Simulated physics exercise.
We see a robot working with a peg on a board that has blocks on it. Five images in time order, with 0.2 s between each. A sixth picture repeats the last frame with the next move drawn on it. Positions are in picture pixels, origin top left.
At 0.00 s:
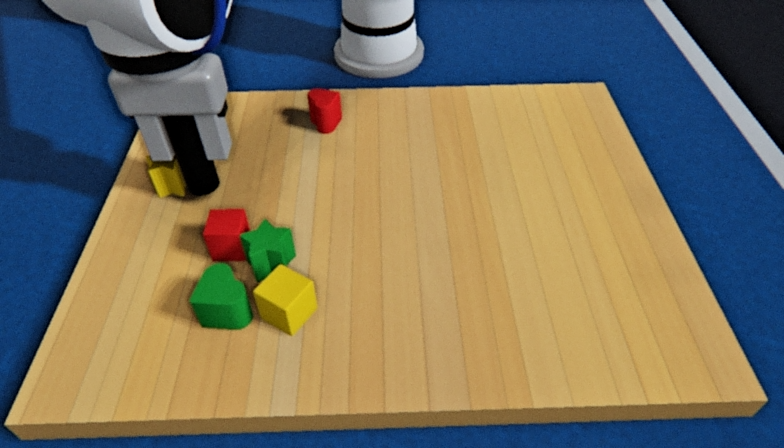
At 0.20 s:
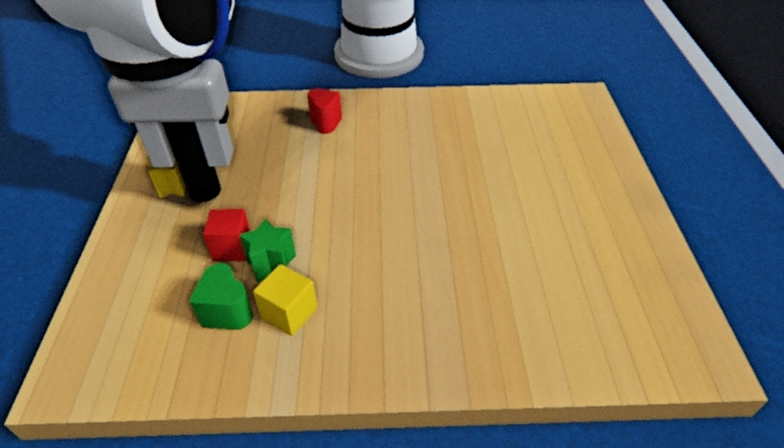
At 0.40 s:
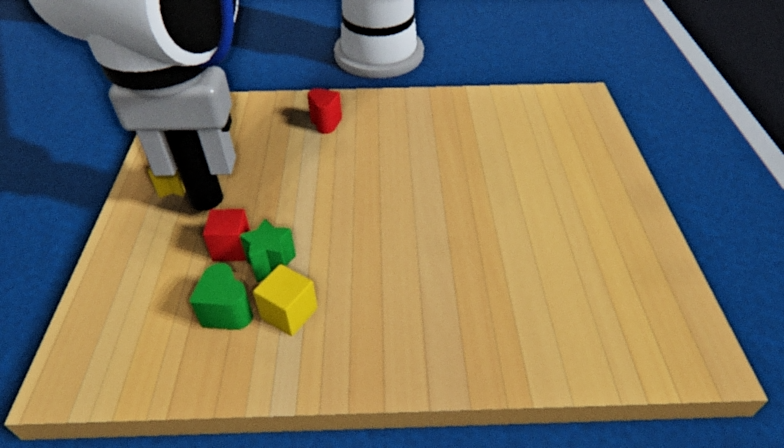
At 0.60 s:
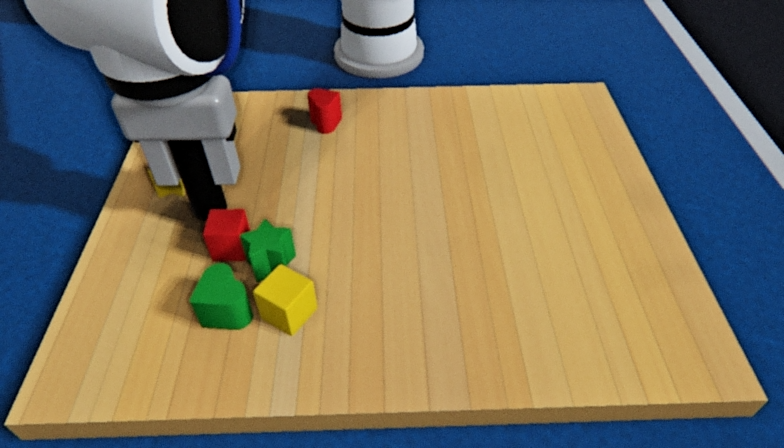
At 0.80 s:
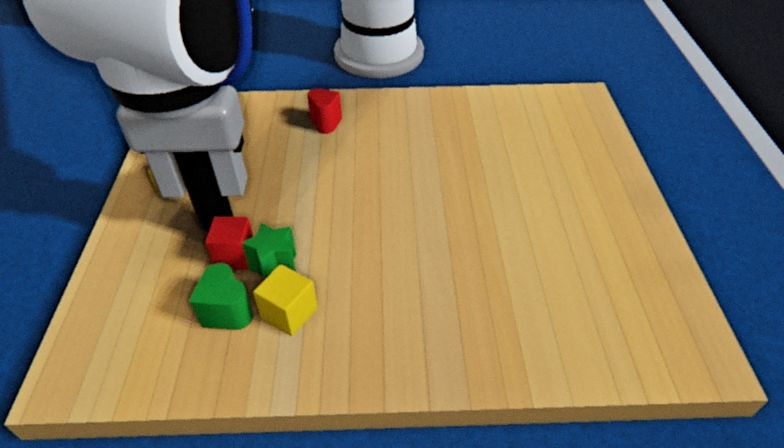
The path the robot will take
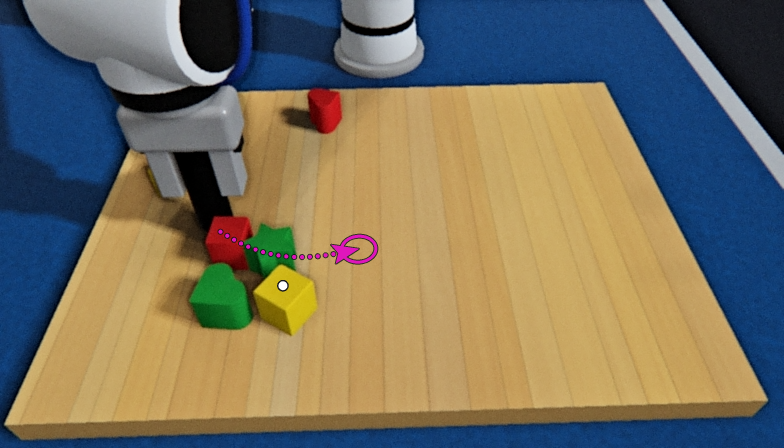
A robot arm holding a black peg starts beside a yellow block at the upper left of a wooden board and slides slowly down toward a cluster of blocks. The peg then meets the red cube, nudging it and the neighboring green star slightly, while the green heart and yellow cube stay still.
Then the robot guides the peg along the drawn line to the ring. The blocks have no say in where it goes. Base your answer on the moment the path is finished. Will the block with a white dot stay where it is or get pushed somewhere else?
That block slides.
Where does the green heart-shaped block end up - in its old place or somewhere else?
It holds its position.
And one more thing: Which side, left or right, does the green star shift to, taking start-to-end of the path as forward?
That's a shift to the right.
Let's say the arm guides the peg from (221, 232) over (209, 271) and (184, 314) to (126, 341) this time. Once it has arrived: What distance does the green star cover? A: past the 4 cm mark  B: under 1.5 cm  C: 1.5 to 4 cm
B
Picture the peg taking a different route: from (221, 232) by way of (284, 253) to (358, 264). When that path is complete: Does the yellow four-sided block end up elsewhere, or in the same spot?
The yellow four-sided block will not stay where it is.
Path on the board, from (221, 232) through (259, 251) and (308, 257) to (359, 249); the dot is on the yellow four-sided block.
What follows on the original path. One third of the way, peg at (256, 240); red four-sided block at (233, 250); green star at (279, 246), turned 25° anticlockwise; yellow four-sided block at (285, 289).
Two thirds of the way, peg at (306, 246); red four-sided block at (234, 250), turned 15° clockwise; green star at (321, 260); yellow four-sided block at (292, 301), turned 50° clockwise.
At the end, peg at (358, 238); green heart-shaped block in place; red four-sided block at (234, 250), turned 15° clockwise; green star at (328, 261), turned 30° clockwise; yellow four-sided block at (292, 301), turned 50° clockwise.
